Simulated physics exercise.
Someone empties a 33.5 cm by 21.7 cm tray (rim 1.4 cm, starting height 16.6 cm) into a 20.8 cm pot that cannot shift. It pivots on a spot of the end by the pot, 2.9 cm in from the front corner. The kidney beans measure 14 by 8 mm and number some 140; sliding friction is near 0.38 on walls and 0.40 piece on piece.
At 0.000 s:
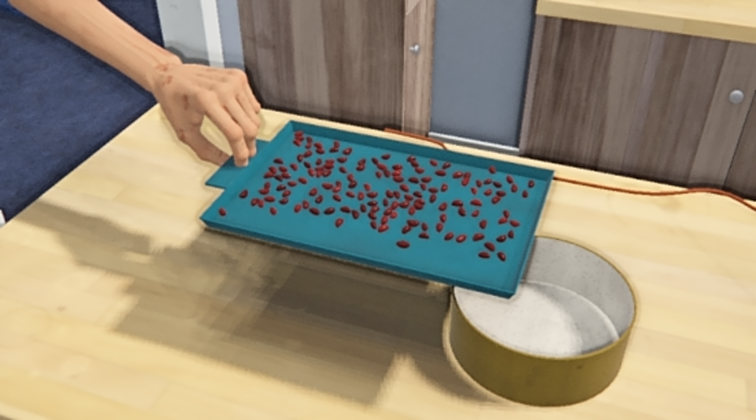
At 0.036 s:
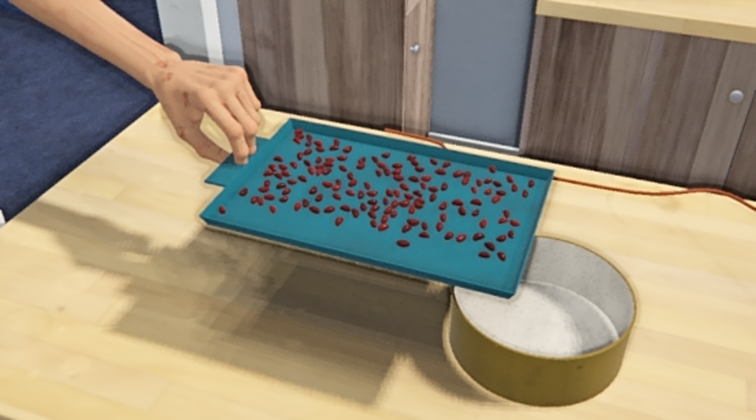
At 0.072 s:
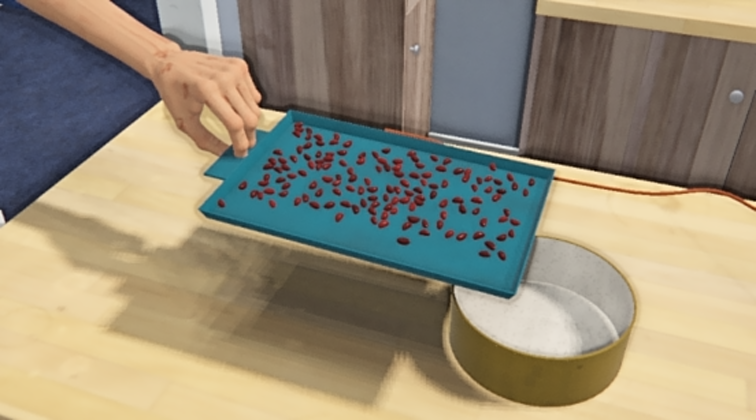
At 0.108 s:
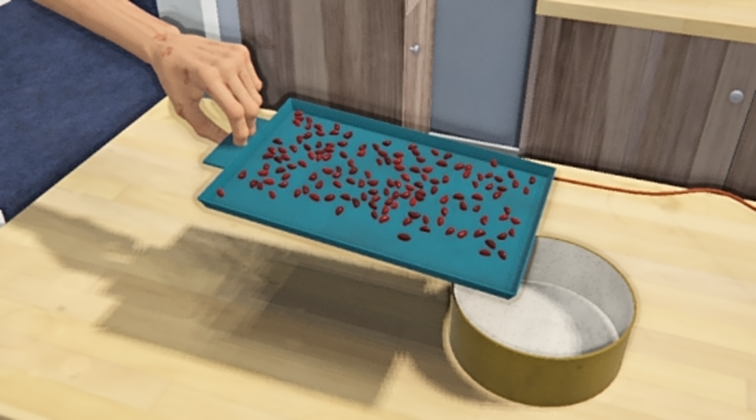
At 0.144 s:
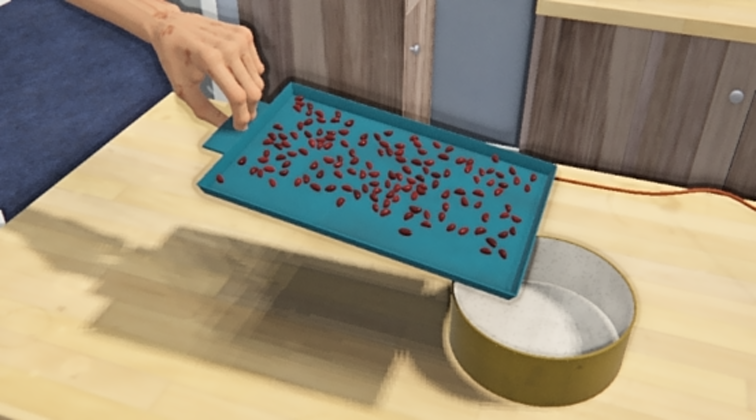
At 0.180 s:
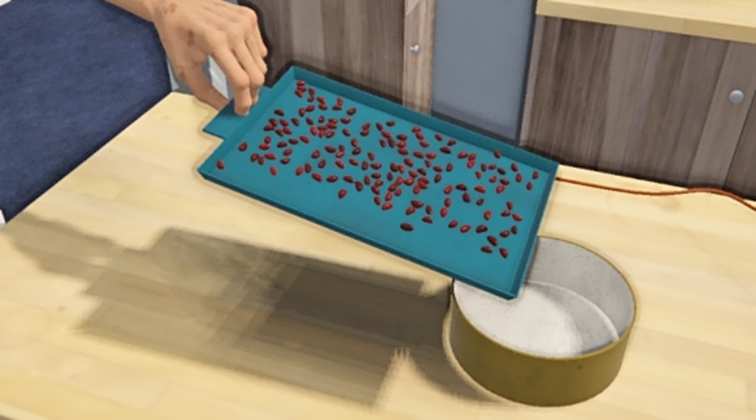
At the start, a hand holds the left end of a teal tray scattered with small red beans, its right end at the rim of a round pot on a wooden table. The hand then raises the left end, gradually at first and then more quickly, tilting the tray toward the pot while the beans barely shift on it.
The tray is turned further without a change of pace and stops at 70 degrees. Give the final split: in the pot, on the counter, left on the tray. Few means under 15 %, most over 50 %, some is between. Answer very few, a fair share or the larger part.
Pot a fair share, counter the larger part, tray very few.
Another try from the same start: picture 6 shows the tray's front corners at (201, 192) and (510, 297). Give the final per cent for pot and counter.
Pot 0, counter 100.
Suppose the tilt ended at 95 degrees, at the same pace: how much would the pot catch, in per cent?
In that case some 35 per cent.
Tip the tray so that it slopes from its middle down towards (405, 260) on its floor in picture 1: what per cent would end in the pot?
About 0 per cent.
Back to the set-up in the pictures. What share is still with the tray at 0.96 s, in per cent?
Some 5 per cent of the load.
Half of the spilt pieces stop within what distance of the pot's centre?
Roughly 24 cm.
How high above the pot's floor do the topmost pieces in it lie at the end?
Some 1.0 cm.
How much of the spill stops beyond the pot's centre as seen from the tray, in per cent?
Roughly 90 per cent.
Then, at 0.46 s, tilt 40 degrees; the tray holds 100 %, the pot 0 %.
After 0.65 s, tilt 60 degrees; the tray holds 95 %, the pot 0 %.
After 0.96 s, tilt 70 degrees; the tray holds 5 %, the pot 25 %.
At rest (2.4 s), pot 35 %, counter 65 %, tray 5 %.
